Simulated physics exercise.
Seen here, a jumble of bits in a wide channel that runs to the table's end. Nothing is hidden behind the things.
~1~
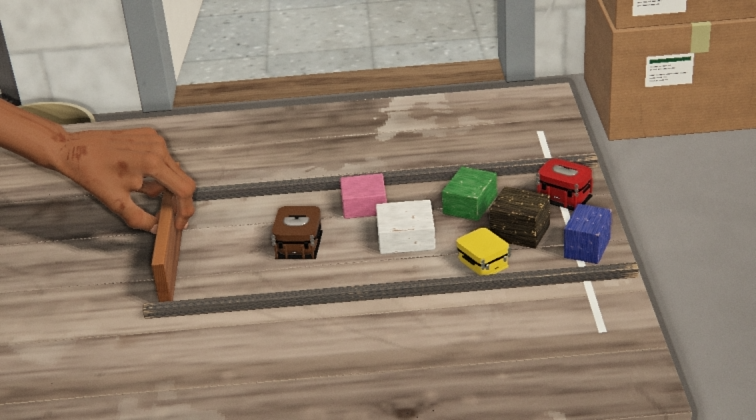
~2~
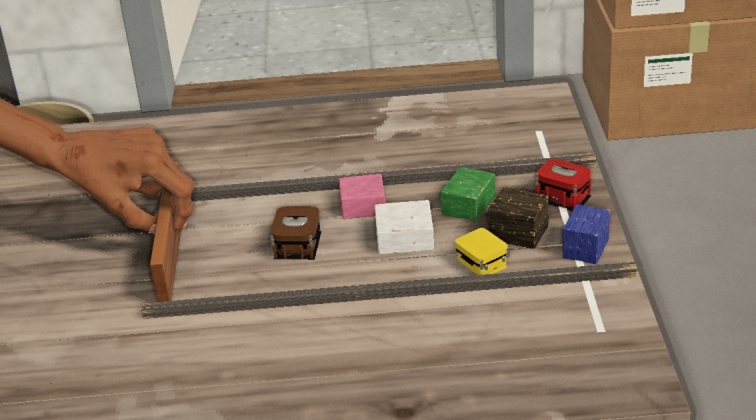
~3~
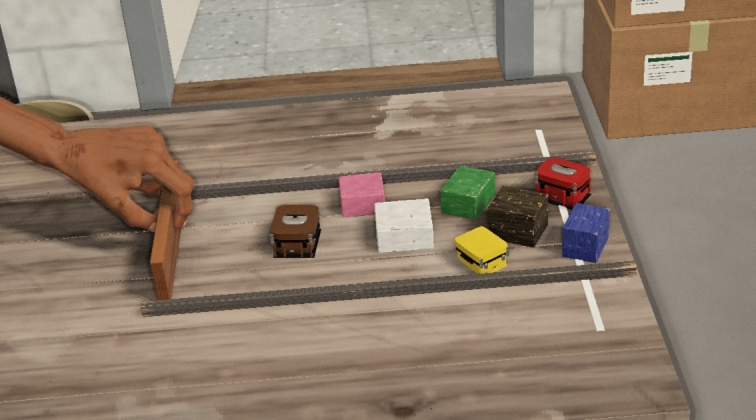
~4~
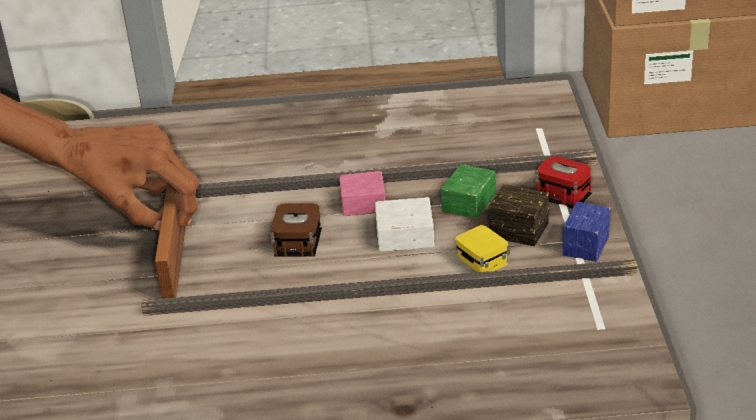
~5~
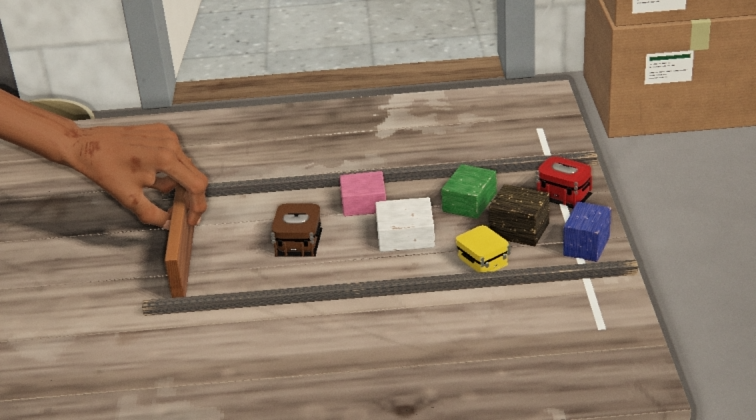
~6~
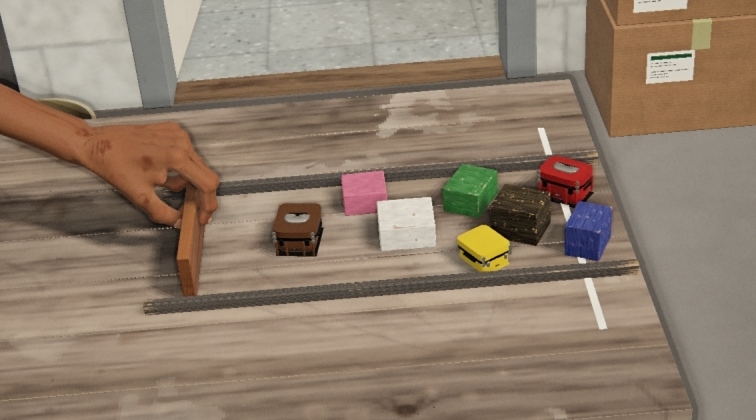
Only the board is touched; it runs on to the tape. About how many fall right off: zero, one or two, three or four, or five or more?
The number that fall off is five or more.
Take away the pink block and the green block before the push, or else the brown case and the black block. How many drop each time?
The counts: 3 and 3.
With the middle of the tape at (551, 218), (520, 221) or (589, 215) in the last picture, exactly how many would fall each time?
The counts: 2, 2 and 5.
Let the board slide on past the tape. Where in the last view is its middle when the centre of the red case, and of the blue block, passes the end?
For the red case at (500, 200), for the blue block at (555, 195).
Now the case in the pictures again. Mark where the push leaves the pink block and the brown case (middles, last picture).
About (580, 176), and the other about (589, 204).
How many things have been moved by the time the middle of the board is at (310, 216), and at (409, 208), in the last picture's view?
The counts are 1 and 5.
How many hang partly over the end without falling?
0 of them.
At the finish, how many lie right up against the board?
In contact: 3.
Early on, none off yet; blue block at rest near (588, 231); red case at rest near (566, 181); black block at rest near (521, 215).
A while later, none off yet; blue block moving near (599, 231); red case at rest near (566, 180); black block travelled about its own width near (567, 205).
Finally, the number that fall off is five or more; lost, white block, green block, black block, red case and blue block.
